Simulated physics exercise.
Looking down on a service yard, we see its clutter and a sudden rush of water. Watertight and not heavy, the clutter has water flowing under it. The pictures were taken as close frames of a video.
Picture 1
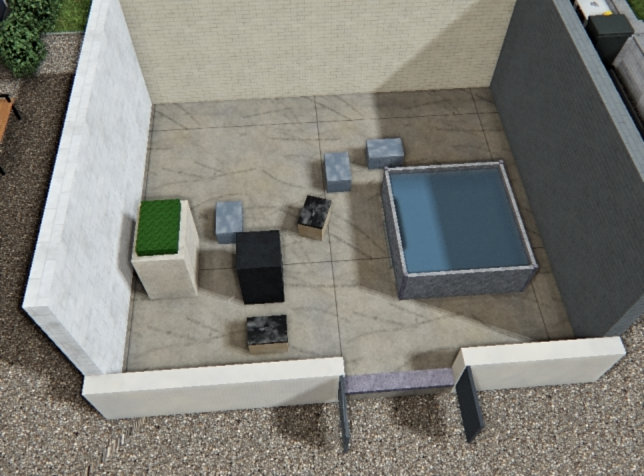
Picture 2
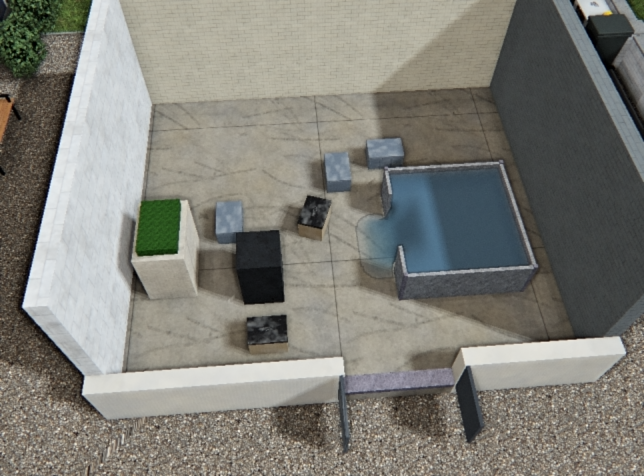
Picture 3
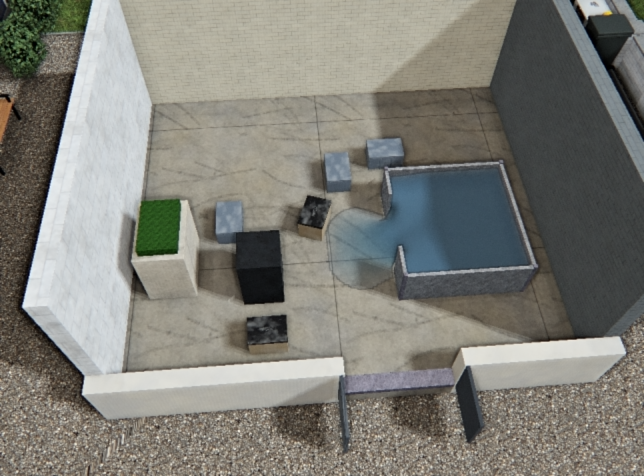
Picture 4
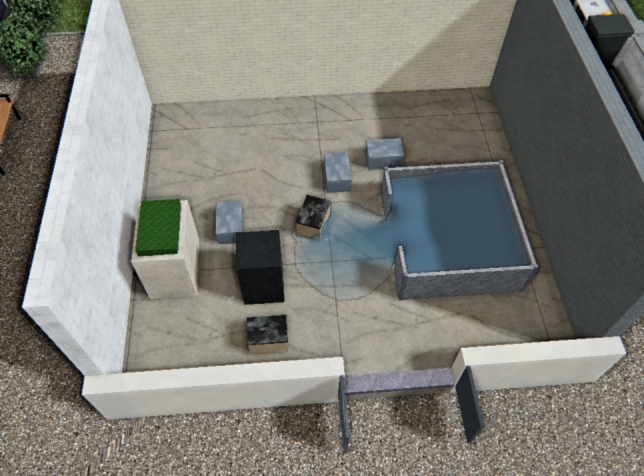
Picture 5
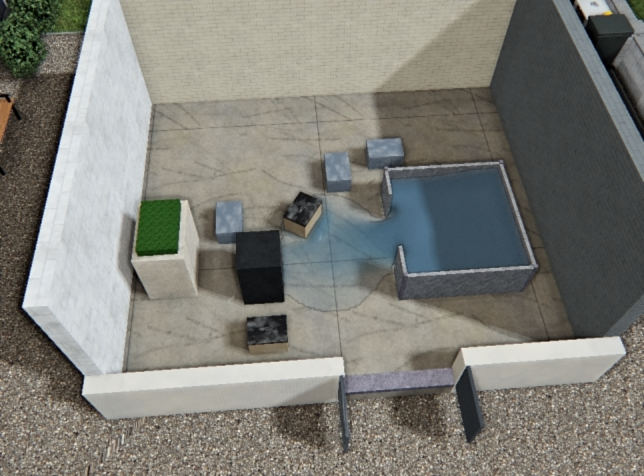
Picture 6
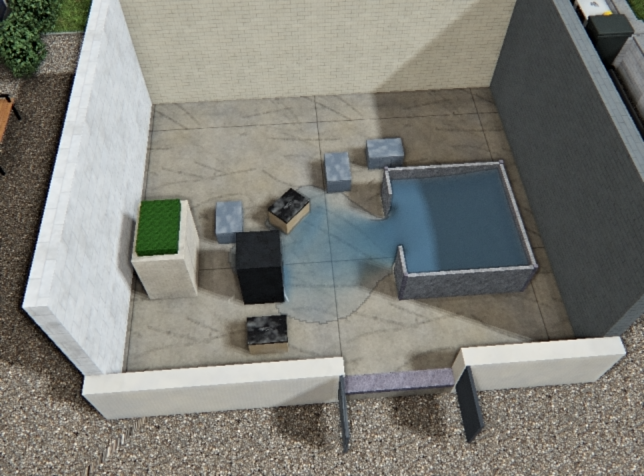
Water pours from a gap in the square pool and pushes one dark-topped crate left.
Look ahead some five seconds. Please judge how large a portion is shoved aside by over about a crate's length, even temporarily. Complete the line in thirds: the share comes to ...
The share comes to between one and two thirds.
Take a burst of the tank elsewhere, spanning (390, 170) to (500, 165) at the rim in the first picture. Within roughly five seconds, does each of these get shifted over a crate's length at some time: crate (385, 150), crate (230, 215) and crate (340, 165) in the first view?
In turn: Cleared that distance, stayed short, cleared that distance.
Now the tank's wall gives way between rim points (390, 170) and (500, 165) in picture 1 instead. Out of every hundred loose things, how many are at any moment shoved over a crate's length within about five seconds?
I'd say near 40 %.
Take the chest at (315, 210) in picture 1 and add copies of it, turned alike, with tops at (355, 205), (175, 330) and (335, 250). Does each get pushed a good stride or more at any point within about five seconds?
Here's the rundown: Sent far off, sent far off, and finally sent far off.
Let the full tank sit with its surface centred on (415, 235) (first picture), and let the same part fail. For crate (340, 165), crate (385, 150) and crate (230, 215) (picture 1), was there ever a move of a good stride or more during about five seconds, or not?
Taking them in turn: Kept near its start; kept near its start; got sent well off.
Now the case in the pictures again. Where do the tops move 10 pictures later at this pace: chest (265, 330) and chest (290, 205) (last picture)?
They should be roughly at (212, 356) and (177, 142).
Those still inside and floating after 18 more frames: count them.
The answer is 2.
A moment on, 1 of 5 are well off their spots; 0 afloat.
Next, 3 of 5 are well off their spots; 1 afloat.
Later, 3 of 5 are well off their spots; 2 afloat.
In the end, 3 of 5 are well off their spots, and 3 have been at some point; 2 afloat.
